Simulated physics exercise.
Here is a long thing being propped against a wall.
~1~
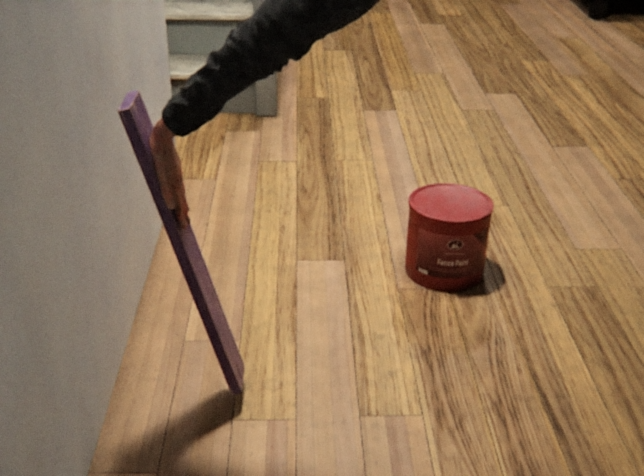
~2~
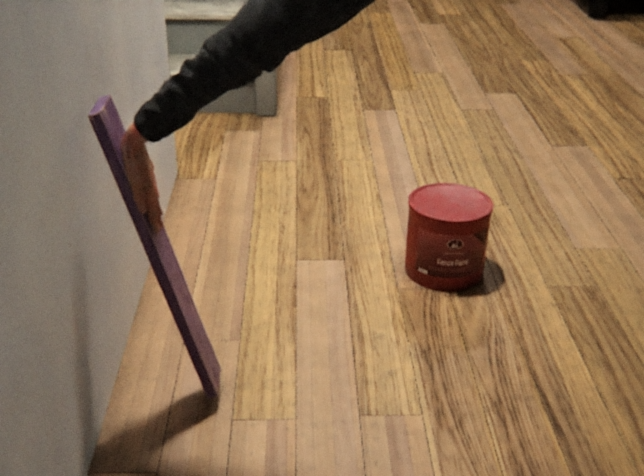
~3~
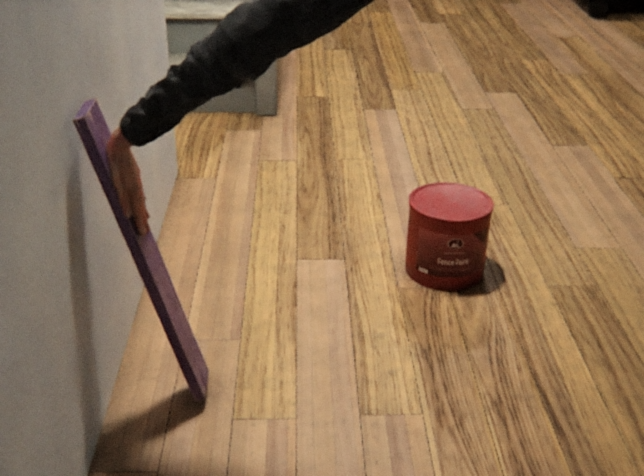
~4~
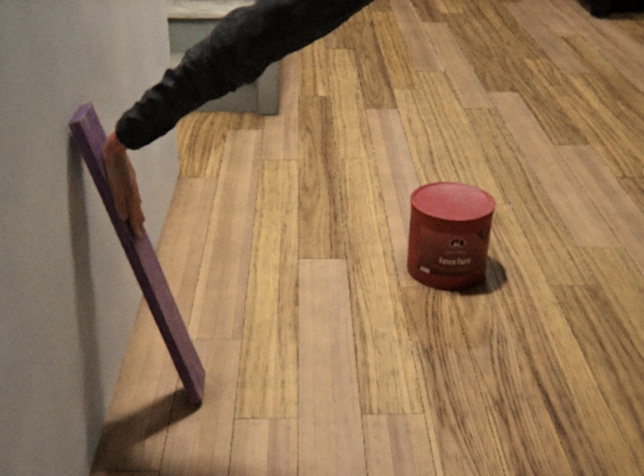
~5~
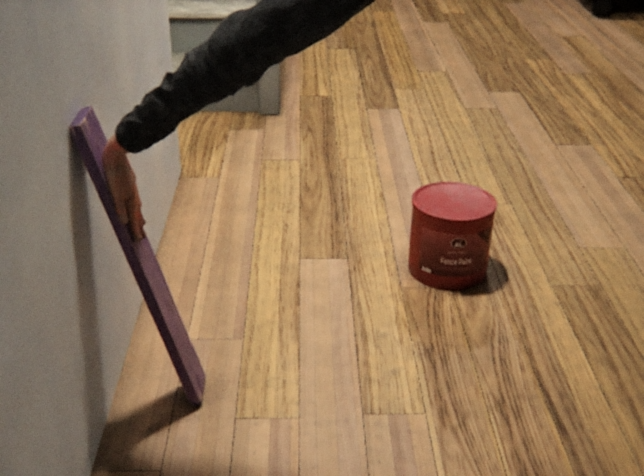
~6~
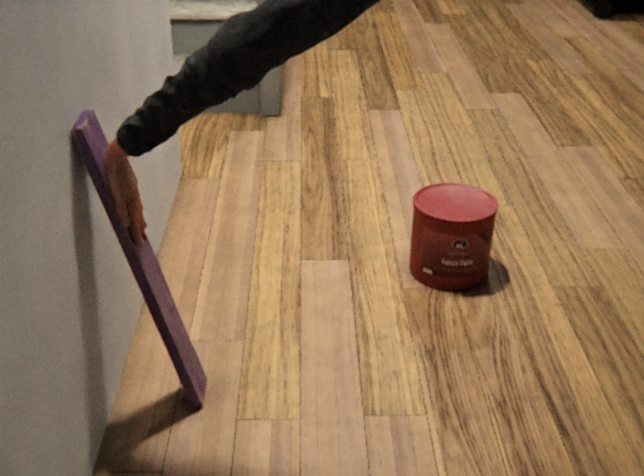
A hand in a dark sleeve moved a purple plank a short way left and leaned it against the wall, keeping hold of it, while a red pail sat on the wooden floor.
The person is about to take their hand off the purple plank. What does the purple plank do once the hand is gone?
In the end the plank holds.
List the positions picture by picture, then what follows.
The first picture shows on its way; purple plank (189, 254); red pail (447, 237).
The second picture shows on its way; purple plank (162, 258); red pail (447, 237).
The third picture shows on its way; purple plank (149, 261); red pail (447, 236).
The fourth picture shows on its way; purple plank (145, 264); red pail (449, 235).
The fifth picture shows propped up under the hand; purple plank (145, 267); red pail (451, 235).
The sixth picture shows propped up under the hand; purple plank (147, 270); red pail (452, 237).
Then, 0.30 s on from there, no change.
Then, 0.70 s on from there, purple plank resting near (147, 270).
In the end, both unmoved. At the end, from the last picture's camera, purple plank near (147, 270). The plank remains leaning.
